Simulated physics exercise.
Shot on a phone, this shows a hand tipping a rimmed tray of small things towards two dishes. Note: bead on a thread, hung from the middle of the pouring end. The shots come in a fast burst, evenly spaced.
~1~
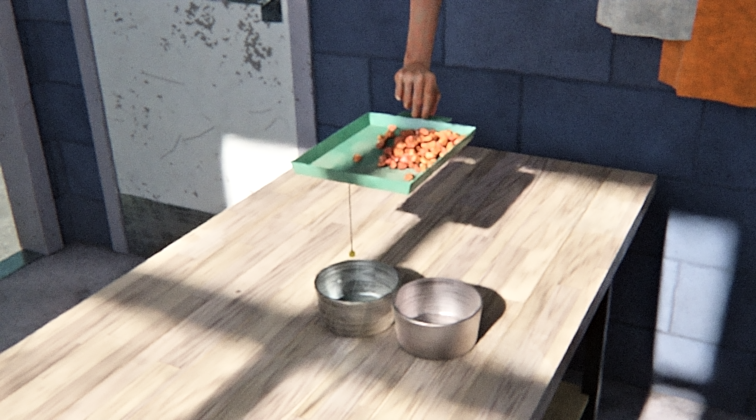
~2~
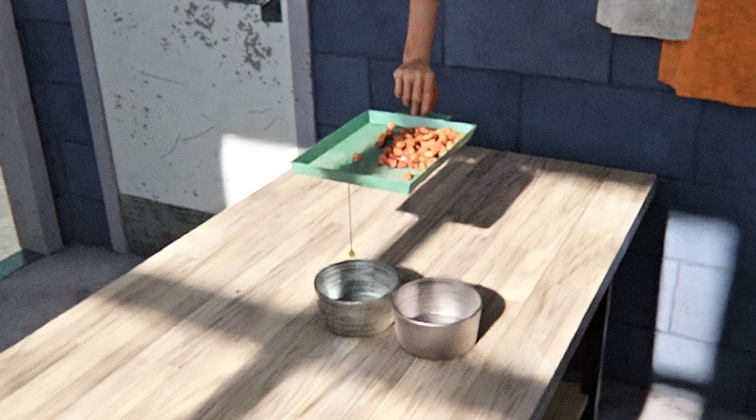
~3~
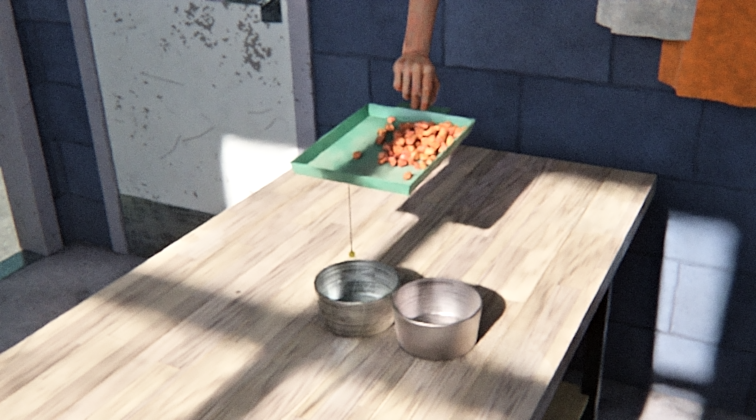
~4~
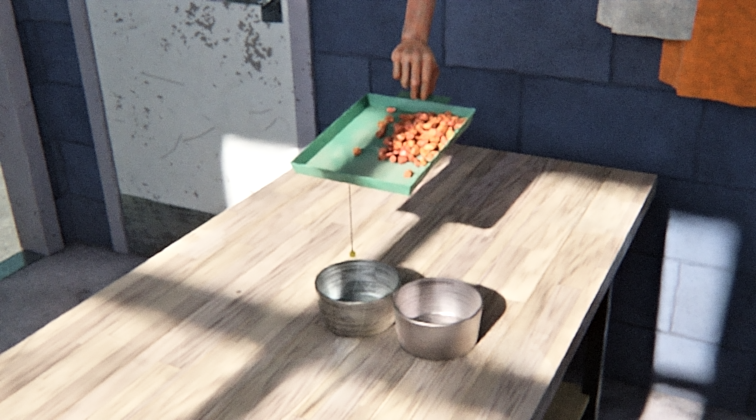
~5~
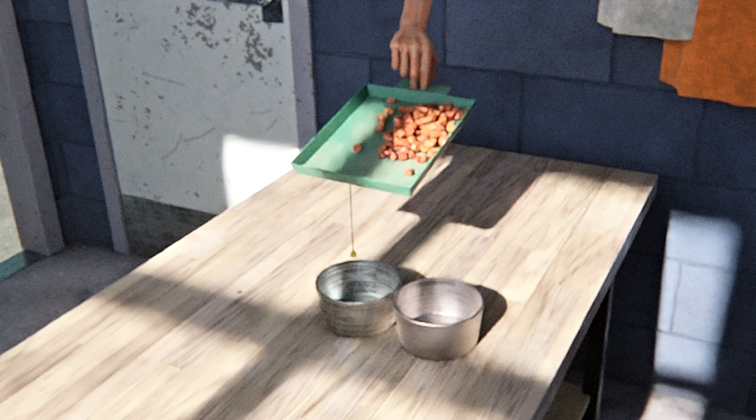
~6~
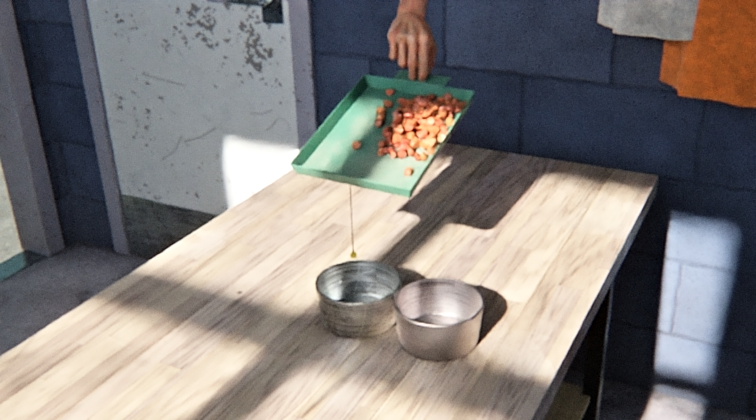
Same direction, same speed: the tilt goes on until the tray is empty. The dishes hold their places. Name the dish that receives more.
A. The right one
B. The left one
(B) The left one.
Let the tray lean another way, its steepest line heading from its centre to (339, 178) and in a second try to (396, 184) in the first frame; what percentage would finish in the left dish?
You'd get 40 per cent the first time and 30 per cent the second time.
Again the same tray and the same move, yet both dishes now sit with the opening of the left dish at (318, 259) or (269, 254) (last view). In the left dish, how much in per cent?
You'd get near 10 per cent and afterwards near 0 per cent.
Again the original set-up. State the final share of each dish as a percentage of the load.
Left dish: 70 per cent; right dish: 10 per cent.
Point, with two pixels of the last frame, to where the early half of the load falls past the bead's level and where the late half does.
Near (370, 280) to start, and near (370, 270) afterwards.
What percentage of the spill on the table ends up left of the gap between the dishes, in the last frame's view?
It works out to some 90 per cent.
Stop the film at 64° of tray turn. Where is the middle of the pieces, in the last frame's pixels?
I'd mark it close to (375, 179).
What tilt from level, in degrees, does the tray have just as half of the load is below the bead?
100°, roughly.
Just after the last frame, tray tipped steeply; the larger part on the tray; just a few in the right dish; just a few in the left dish; about a tenth in the air.
A moment on, tray tipped past a quarter turn; roughly a quarter on the tray; about a tenth in the right dish; roughly half in the left dish; about a tenth outside both; roughly a quarter in the air.
Further on, tray tipped past a quarter turn; about a tenth in the right dish; the larger part in the left dish; about a tenth outside both.
When it is over, tray tipped past a quarter turn; about a tenth in the right dish; the larger part in the left dish; about a tenth outside both.
